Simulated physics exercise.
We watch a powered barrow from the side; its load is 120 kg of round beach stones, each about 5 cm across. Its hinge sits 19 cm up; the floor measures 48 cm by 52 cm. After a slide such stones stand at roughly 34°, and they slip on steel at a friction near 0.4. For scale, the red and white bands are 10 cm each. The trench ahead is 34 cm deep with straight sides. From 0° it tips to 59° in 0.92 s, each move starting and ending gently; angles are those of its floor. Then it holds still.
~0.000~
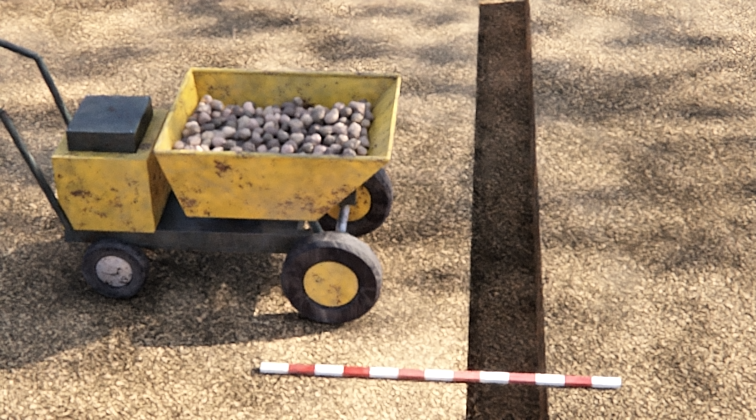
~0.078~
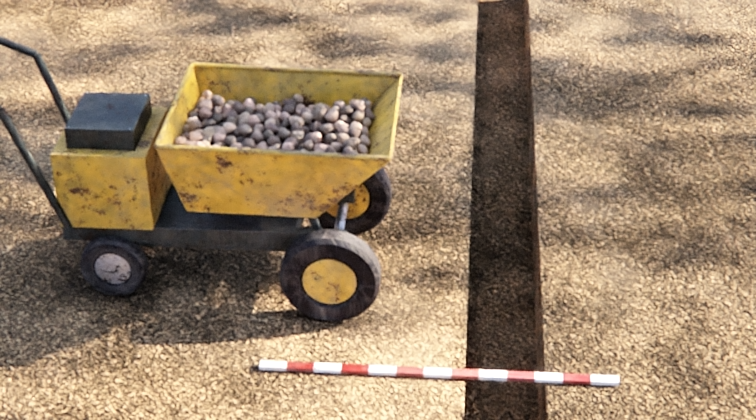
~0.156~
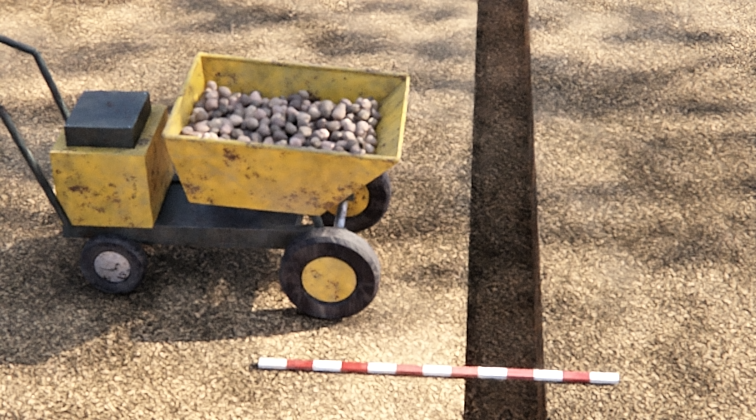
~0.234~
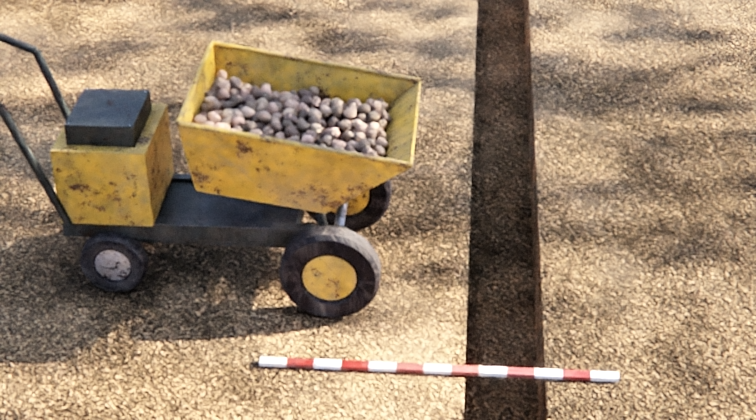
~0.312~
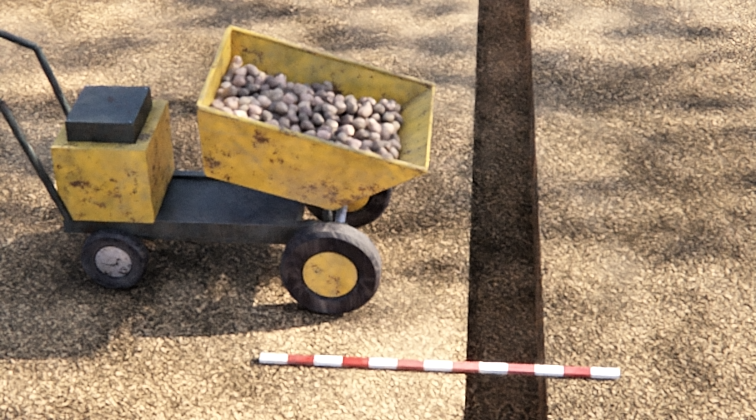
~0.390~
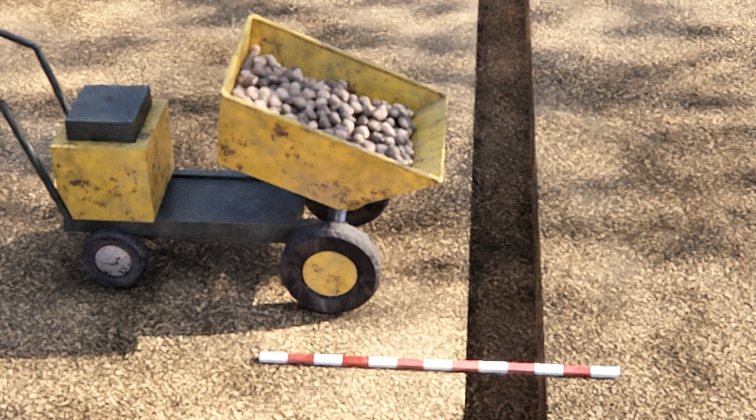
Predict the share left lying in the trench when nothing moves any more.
Close to 64 in a hundred.
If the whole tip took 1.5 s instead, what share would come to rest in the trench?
In that case some 70 per cent.
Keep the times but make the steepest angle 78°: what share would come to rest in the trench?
Then about 70 per cent.
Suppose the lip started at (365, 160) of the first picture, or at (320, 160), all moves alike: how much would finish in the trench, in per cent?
First some 80, then 80 per cent.
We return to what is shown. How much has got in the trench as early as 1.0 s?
About 15 per cent by then.
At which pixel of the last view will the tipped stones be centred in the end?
Their middle is at about (525, 314).
After 0.7 s the floor is at 50°; 100 % in the tray; the foremost stones are at (461, 199).
After 1.0 s the floor is at 59°; 87 % in the tray, 13 % in the trench, 1 % past the trench; the foremost stones are at (546, 250).
After 1.4 s the floor is at 59°; 43 % in the tray, 26 % in the trench, 31 % past the trench; the foremost stones are at (675, 277).
After 3.3 s the floor is at 59°; 0 % in the tray, 64 % in the trench, 36 % past the trench; the foremost stones are past the picture's edge.
